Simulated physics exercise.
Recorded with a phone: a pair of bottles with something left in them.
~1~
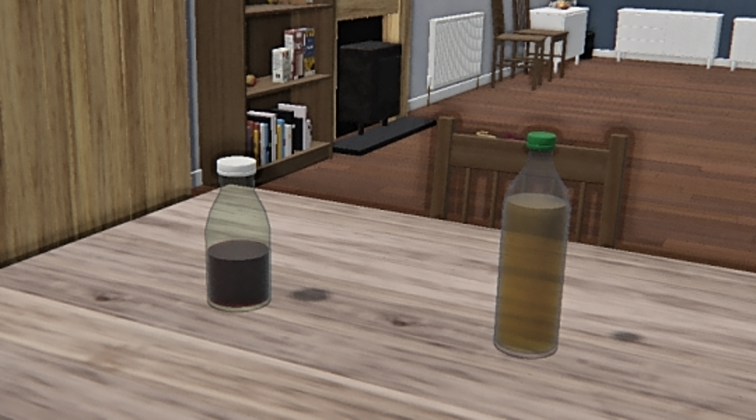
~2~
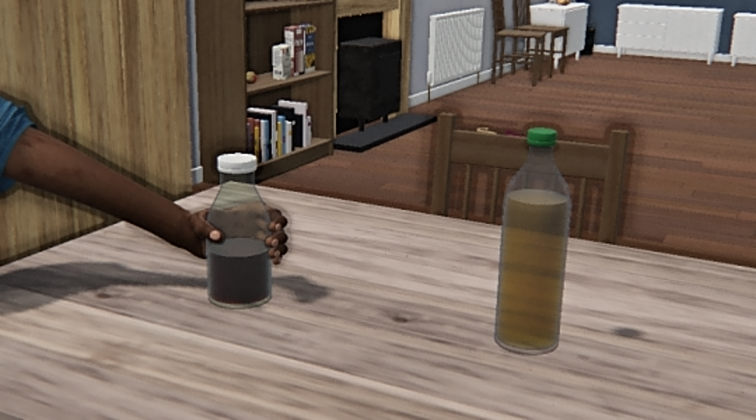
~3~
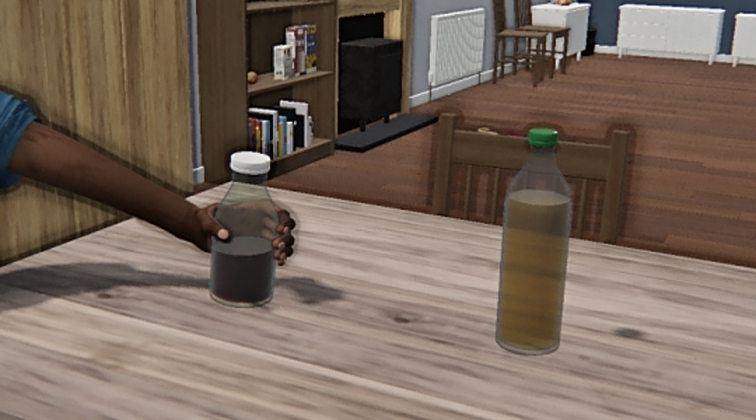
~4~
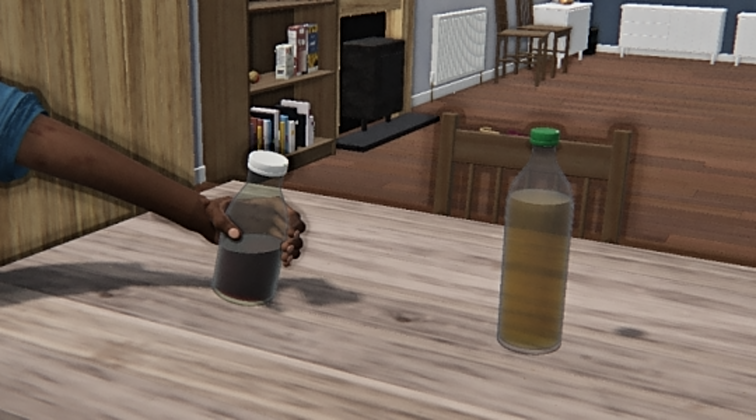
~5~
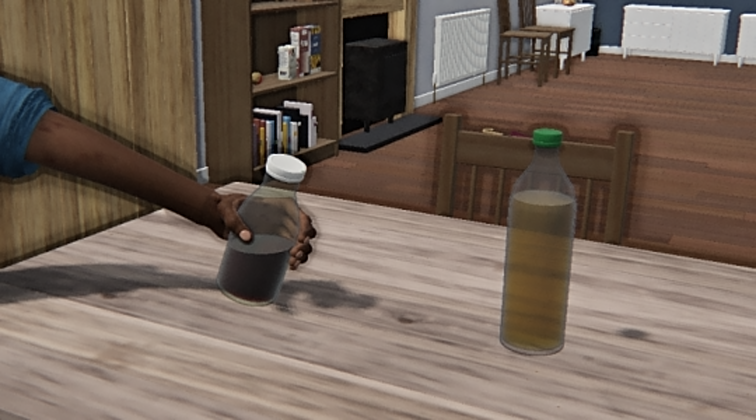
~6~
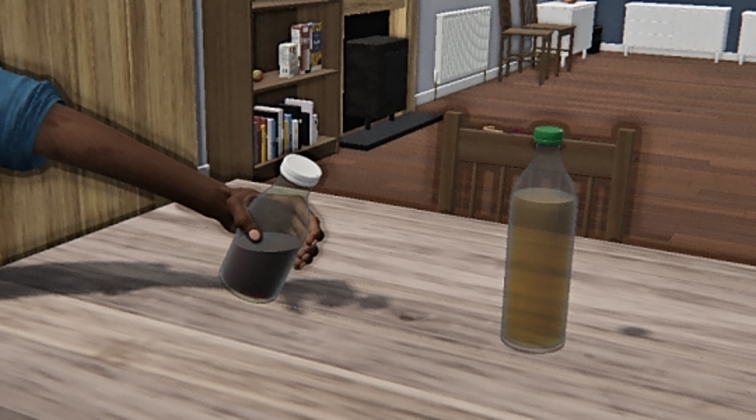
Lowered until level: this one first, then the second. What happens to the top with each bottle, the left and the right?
Here is how it goes. Left bottle: The top stays dry. Right bottle: The top stays dry.
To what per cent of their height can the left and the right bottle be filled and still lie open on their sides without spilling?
The first takes 16 %, the second 26 %.
Next, the left bottle is nearly down; left bottle, dry at the neck.
After that, the left bottle lies flat; left bottle, dry at the neck.
Finally, both lie flat; left bottle, dry at the neck; right bottle, dry at the neck.
